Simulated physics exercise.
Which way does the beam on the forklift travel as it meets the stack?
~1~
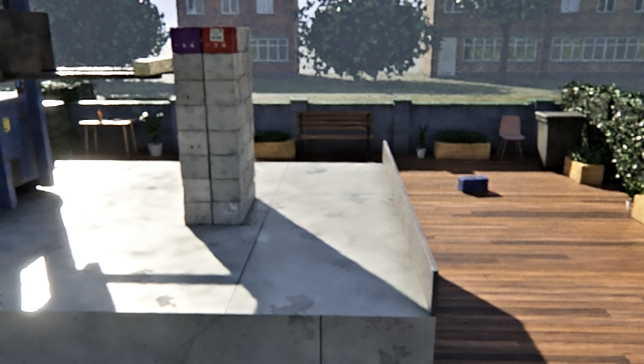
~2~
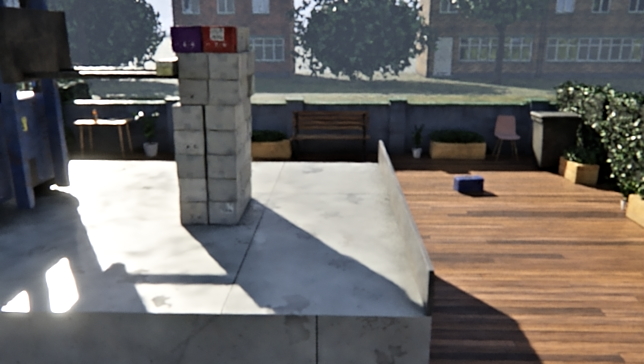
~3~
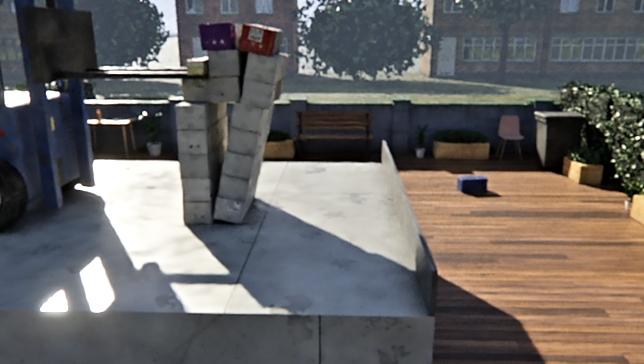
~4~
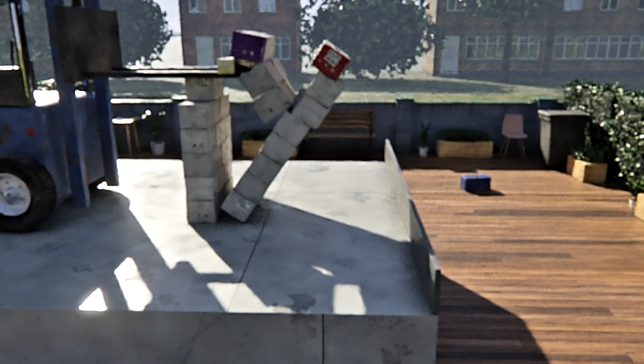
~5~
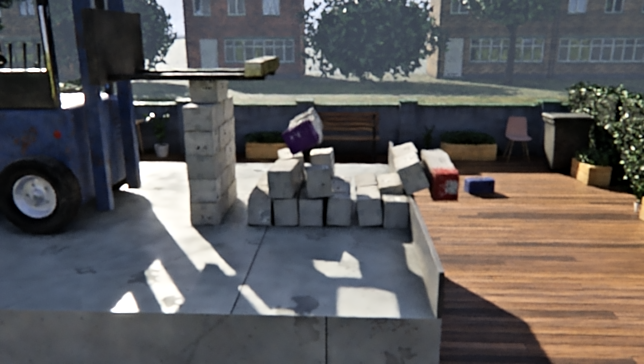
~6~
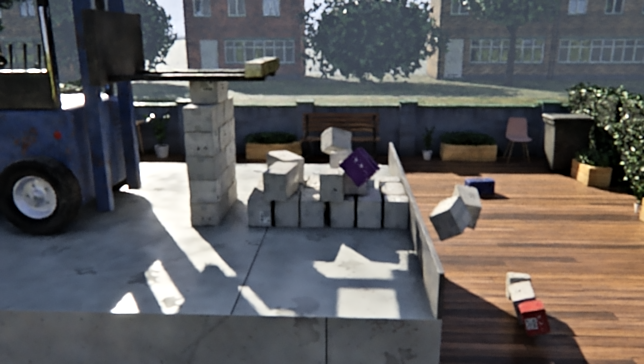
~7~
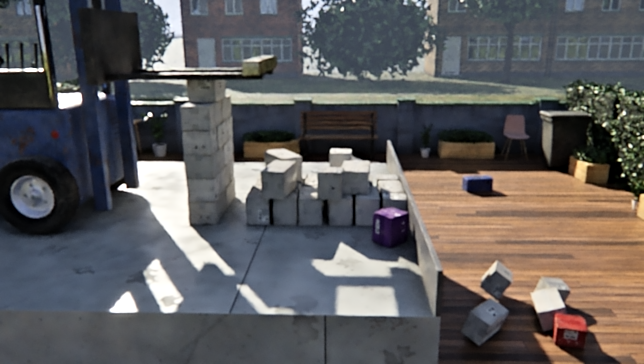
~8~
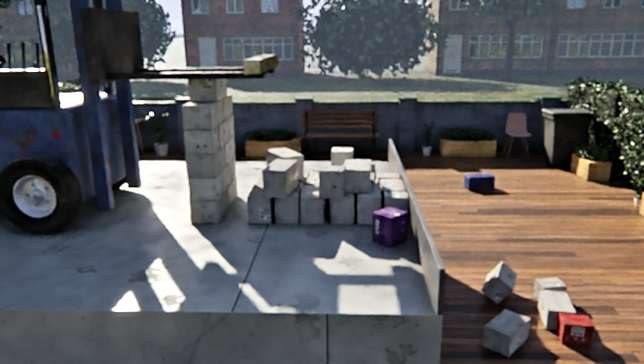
The beam travels to the right, pushing into the upper part of the stack before it stops.
